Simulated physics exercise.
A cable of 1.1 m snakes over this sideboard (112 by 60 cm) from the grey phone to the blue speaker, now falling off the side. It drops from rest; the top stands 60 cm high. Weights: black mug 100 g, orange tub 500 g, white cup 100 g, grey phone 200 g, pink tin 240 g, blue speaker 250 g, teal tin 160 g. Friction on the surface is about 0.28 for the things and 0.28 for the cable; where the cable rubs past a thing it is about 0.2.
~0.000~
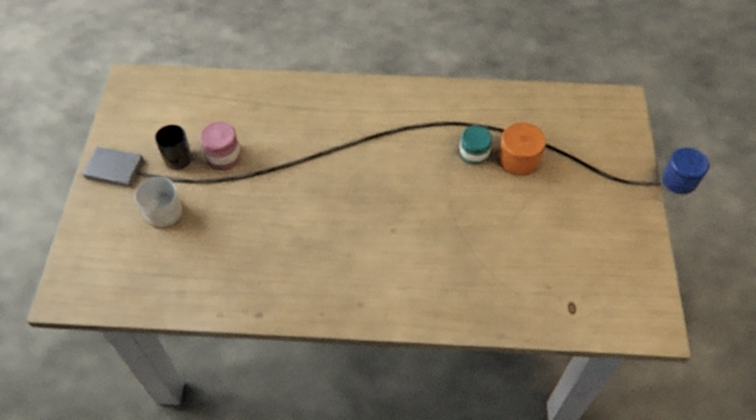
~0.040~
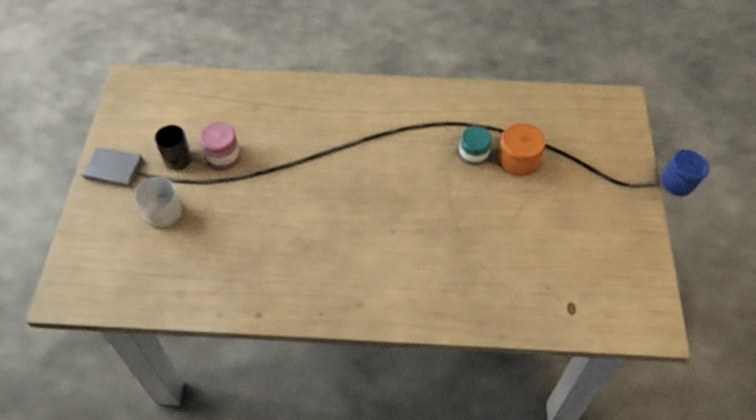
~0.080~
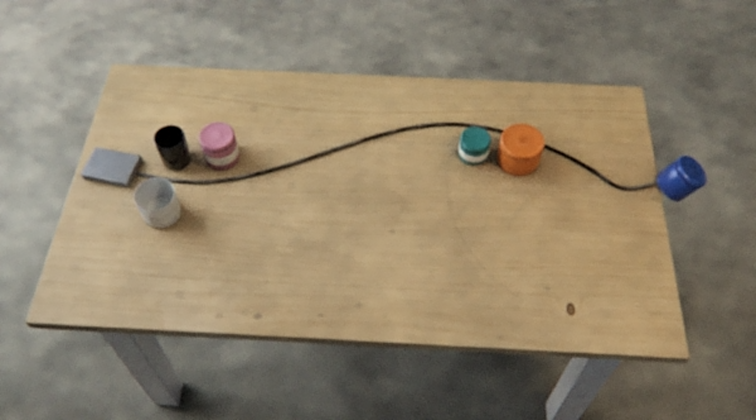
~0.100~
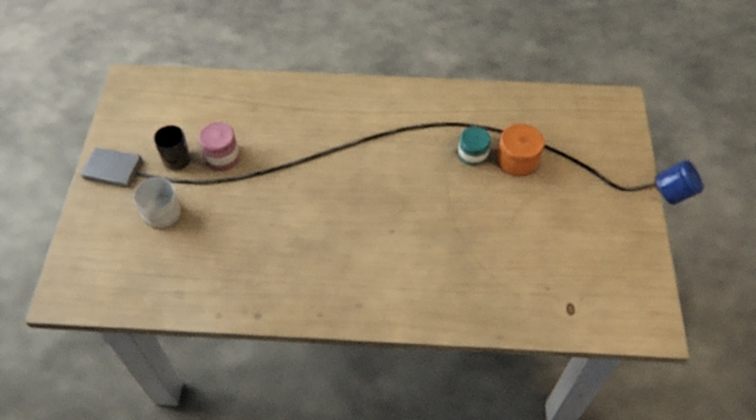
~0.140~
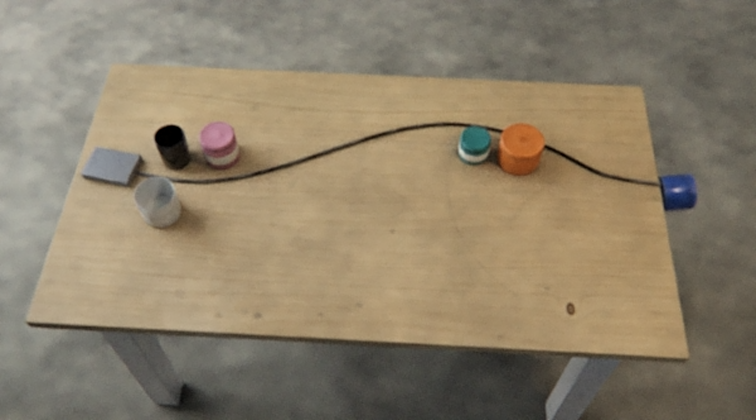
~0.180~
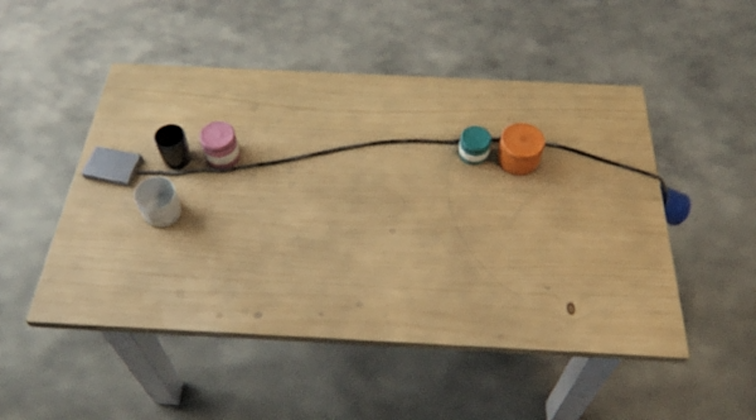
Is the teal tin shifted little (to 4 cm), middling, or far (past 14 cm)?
Verdict: The teal tin stays in the low band.
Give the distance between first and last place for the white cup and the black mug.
White cup 0 cm, black mug 6 cm.
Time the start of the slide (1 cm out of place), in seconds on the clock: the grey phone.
Grey phone 0.22 s.
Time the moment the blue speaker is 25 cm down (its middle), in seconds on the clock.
About: 0.85 s.
By 0.4 s, the cable's tail end at (188, 168); blue speaker over the edge, grey phone 10 cm off its start, black mug 4 cm off its start.
By 0.7 s, the cable's tail end at (210, 174); teal tin 1 cm off its start, grey phone 14 cm off its start, blue speaker over the edge.
By 0.9 s, the cable's tail end at (253, 174); teal tin 1 cm off its start at (478, 141), grey phone 22 cm off its start at (226, 176), blue speaker over the edge.
By 1.2 s, the cable's tail end at (354, 166); teal tin 1 cm off its start, grey phone 41 cm off its start, blue speaker over the edge.
By 2.4 s, the cable's tail end at (457, 145); teal tin 1 cm off its start at (481, 141), grey phone 62 cm off its start at (434, 150), blue speaker over the edge, black mug 6 cm off its start at (198, 125).
